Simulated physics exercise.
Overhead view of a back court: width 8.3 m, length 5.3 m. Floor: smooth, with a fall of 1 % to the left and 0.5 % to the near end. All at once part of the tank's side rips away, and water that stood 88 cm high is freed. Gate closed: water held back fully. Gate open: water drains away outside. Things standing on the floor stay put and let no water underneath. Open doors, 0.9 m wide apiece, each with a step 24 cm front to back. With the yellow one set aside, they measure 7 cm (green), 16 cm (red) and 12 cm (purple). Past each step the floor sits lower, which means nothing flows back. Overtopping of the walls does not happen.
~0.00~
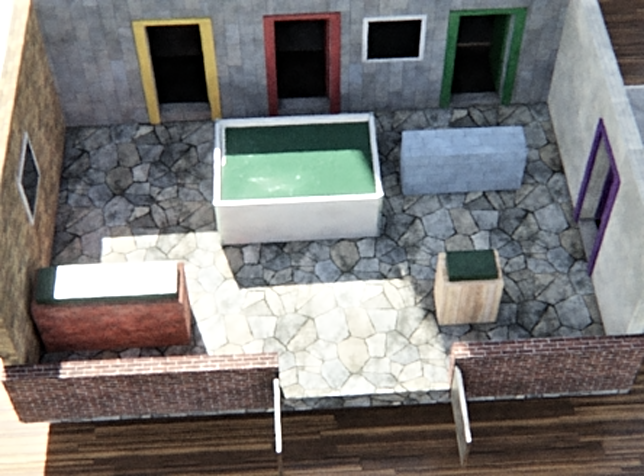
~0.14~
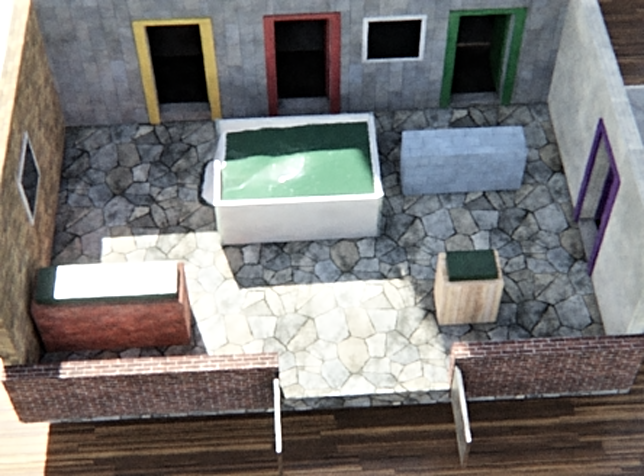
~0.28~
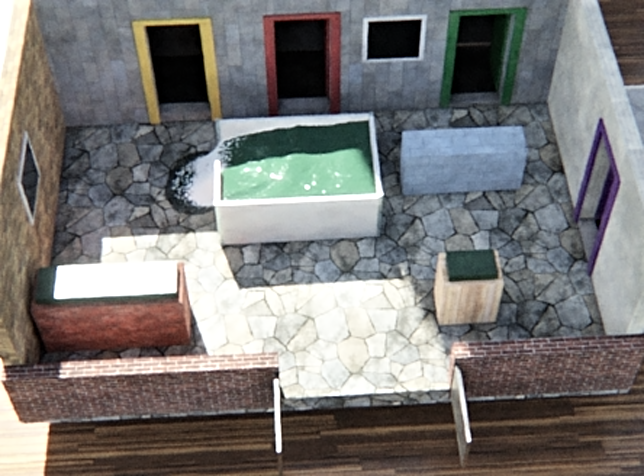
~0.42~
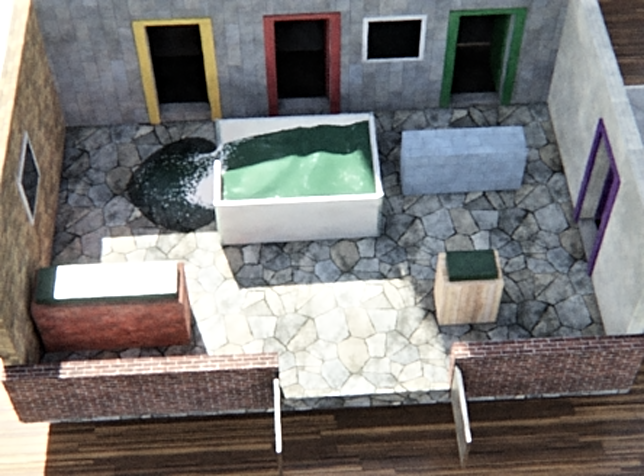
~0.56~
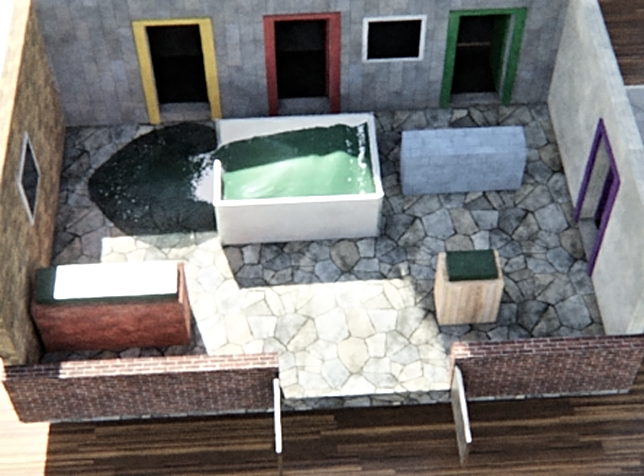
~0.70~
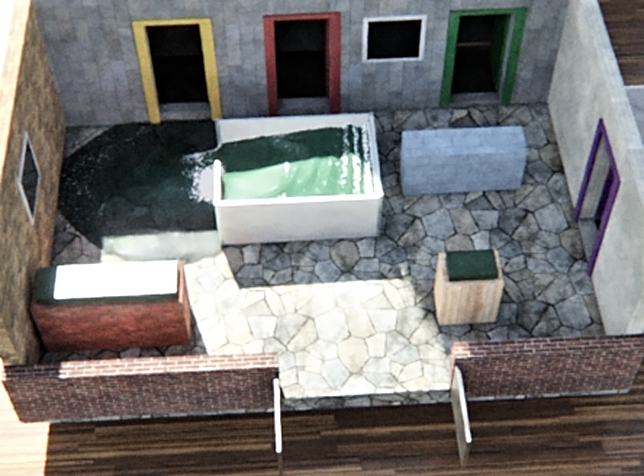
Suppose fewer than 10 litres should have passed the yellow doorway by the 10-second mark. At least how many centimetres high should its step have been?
I would say at least 18 cm.
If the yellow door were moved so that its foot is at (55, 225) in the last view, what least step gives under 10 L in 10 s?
Minimum: Close to 32 cm.
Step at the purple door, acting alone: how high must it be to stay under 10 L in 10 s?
The purple one would have to be about 9.5 cm high.
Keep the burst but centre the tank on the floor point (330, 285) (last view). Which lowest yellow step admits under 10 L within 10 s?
With that change, some 13.0 centimetres.
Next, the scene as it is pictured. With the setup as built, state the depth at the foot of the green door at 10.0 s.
It comes to about 8.0 centimetres deep.
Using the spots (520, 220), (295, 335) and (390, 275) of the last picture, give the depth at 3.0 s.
Some 0, 0 and 0 cm.
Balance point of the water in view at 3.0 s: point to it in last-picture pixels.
Centre of the water: Approx. (202, 205) px.
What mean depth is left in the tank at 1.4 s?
Around 63 cm on average.
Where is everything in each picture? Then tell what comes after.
Still water, 88 cm deep, in the tank at (297, 161); the yellow door at (180, 78) is dry, in the first frame.
The front is at (203, 197), 0.3 m from the gap at (222, 166); 0.2 m2 of floor is wet, 88 cm left at the back, in the second frame.
The front is at (170, 191), 0.9 m from the gap at (222, 169); 0.8 m2 of floor is wet, 88 cm left at the back, in the third frame.
The gap is at (222, 170), the front 1.5 m out at (133, 190); the back of the tank holds 88 cm, in the fourth frame.
Water pours out at (222, 170) and has run 2.1 m, to (93, 184); about 6 cm deep outside, 83 cm at the back, in the fifth frame.
The gap is at (222, 170), the front 2.7 m out at (62, 169); the back of the tank holds 75 cm; water is at the yellow door at (180, 78), in the sixth frame.
After 1.4 s water covers 20 % of the floor, deepest (58 cm) near (67, 129); 12 cm at the yellow door, 1 litre in over its 19 cm step.
After 3.0 s water covers 30 % of the floor, deepest (41 cm) near (70, 312); 16 cm at the yellow door, 3 litres in over its 19 cm step.
After 10.0 s water covers 95 % of the floor, deepest (18 cm) near (70, 312); 10 cm at the yellow door, 9 litres in over its 19 cm step.
At the yellow door as built, the water arrived by 0.7 s and peaked near 16 cm at 3.2 s.
Run again over the same 10 s with other heights there, 30 litres in over 14.5 cm, 5 litres over 19.5 cm. The limit of 10 litres is kept from about 18 cm up.
